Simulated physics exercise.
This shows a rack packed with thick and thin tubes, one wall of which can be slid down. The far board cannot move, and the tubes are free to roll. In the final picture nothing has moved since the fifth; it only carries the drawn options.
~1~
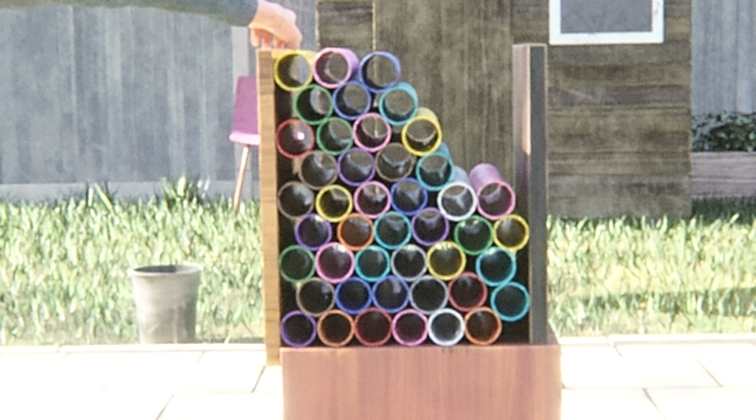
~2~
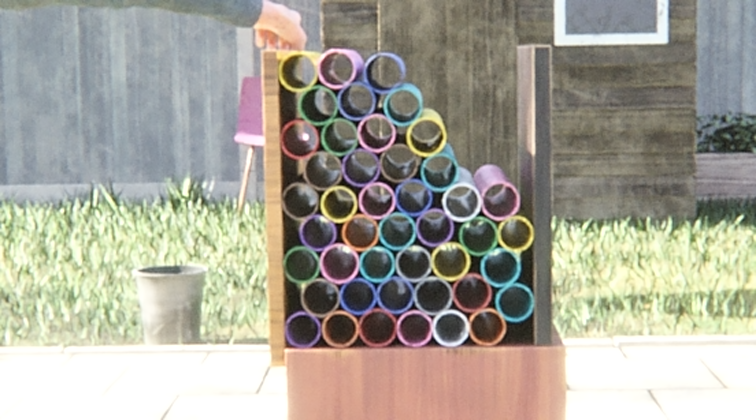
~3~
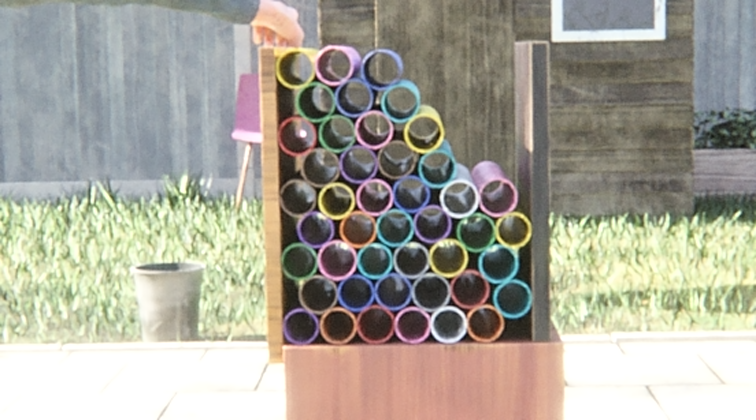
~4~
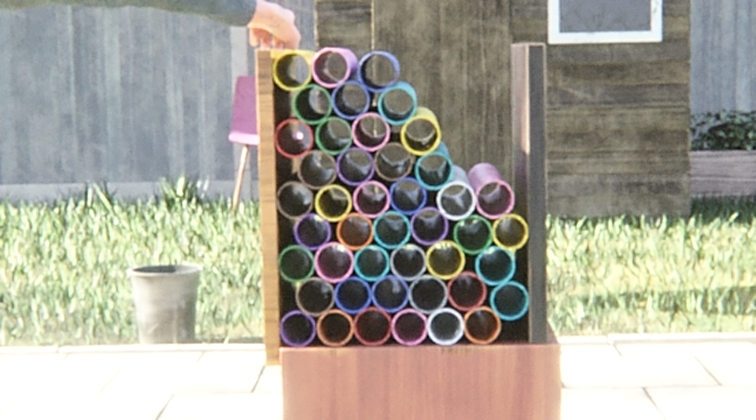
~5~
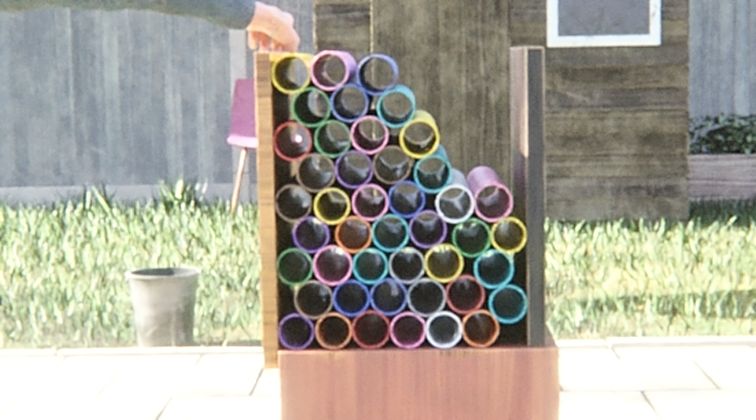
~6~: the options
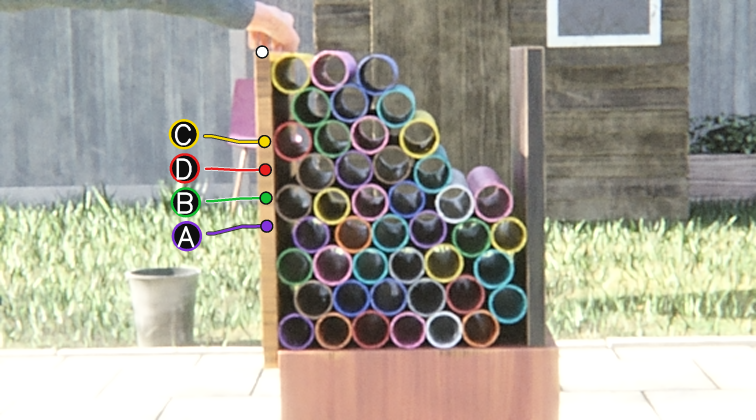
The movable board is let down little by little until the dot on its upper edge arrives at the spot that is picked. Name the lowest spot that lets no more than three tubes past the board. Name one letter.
At most to D.
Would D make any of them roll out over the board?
Yes, at D.
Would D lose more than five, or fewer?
It loses fewer than five.
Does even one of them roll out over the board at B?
At B: Yes.
On the copy, A at (267, 226); B at (266, 198); C at (264, 141); D at (265, 170); the white dot at (262, 52).
On D. First, top of the board (272, 106).
Then, top of the board (274, 168).
Finally, top of the board (274, 169), one out over the board.
By contrast, A four out over the board; B four out over the board; C none out over the board.
